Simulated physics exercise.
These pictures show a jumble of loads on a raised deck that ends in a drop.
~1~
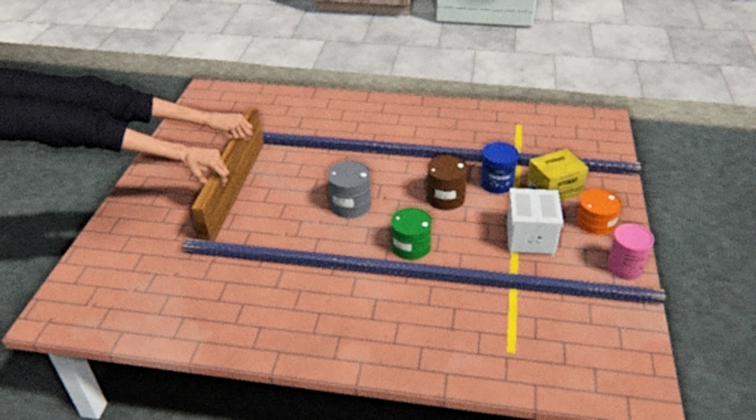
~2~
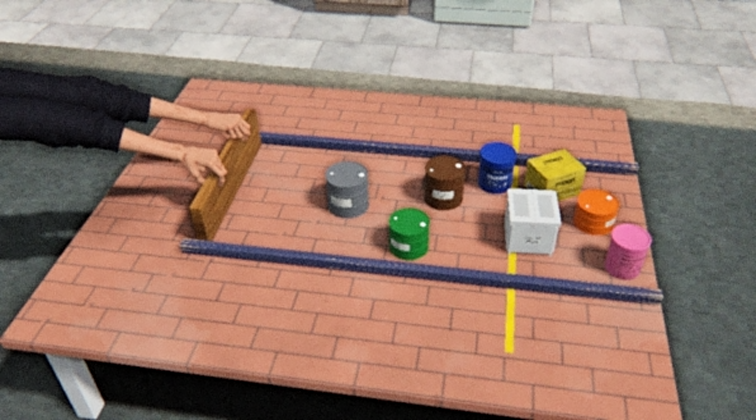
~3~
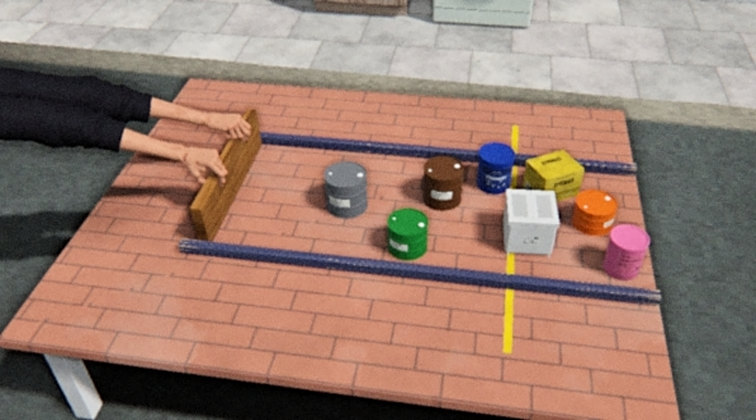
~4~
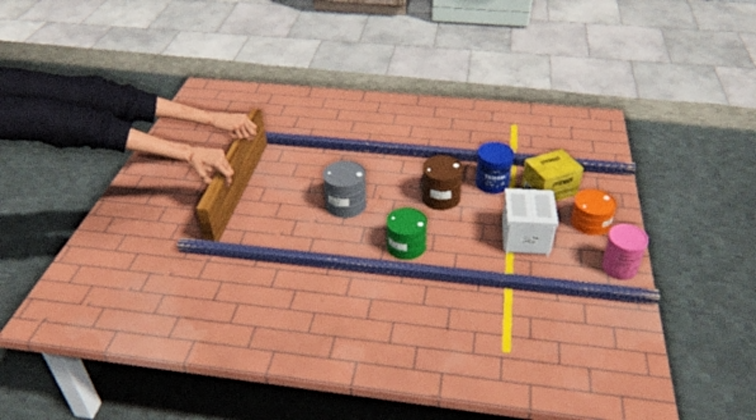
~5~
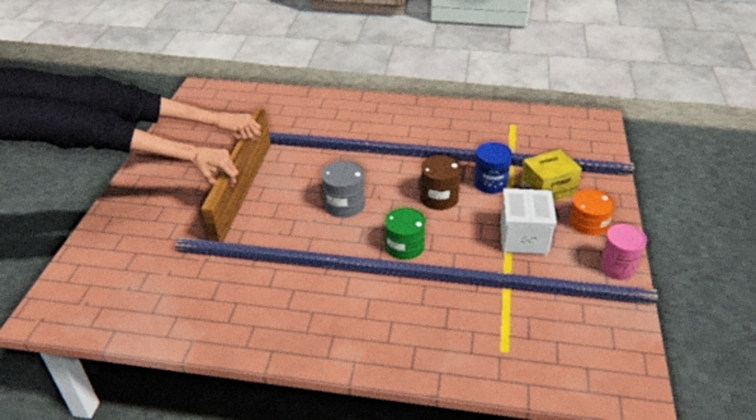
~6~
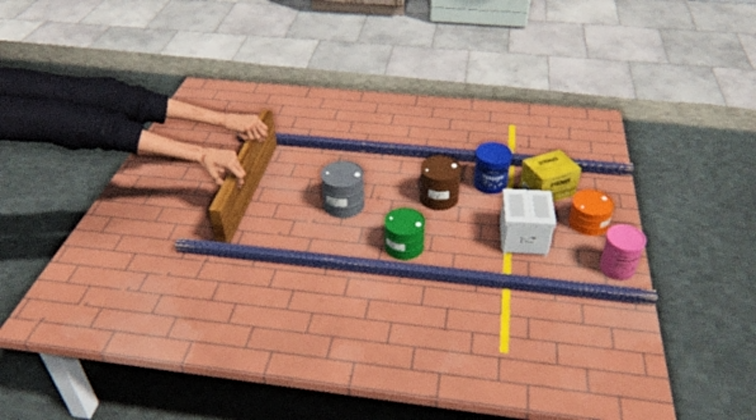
A brick-patterned table stands on dark ground beside pale paving, seen from above at an angle that drifts very slightly. Between two dark blue rails sit grey, green, brown and blue drums at left and centre, with a white box, yellow box, orange drum and pink pail around a yellow line at right. Two hands at left first hold a wooden plank nearly still, then push it slightly rightward, not touching the objects, which stay put.
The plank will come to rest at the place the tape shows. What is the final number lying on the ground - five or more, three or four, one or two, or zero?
The fall count stays at nil.
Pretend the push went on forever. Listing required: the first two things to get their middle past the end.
Pink pail, then white tote.
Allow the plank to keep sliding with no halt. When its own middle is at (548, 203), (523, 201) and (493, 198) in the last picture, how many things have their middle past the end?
Place by place: 1, 0 and 0.
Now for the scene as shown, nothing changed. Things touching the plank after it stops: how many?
Number: 4.
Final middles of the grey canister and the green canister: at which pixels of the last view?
Grey canister at (533, 213), green canister at (530, 249).
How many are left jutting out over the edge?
It's 0.
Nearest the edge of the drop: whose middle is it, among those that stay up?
Pink pail.
A little later, none off yet; pink pail at rest near (622, 253); orange canister at rest near (591, 213); yellow box at rest near (550, 178).
Next, none off yet; pink pail at rest near (622, 253); orange canister at rest near (591, 213); yellow box moving near (553, 178).
When it is over, the number that fall off is zero.
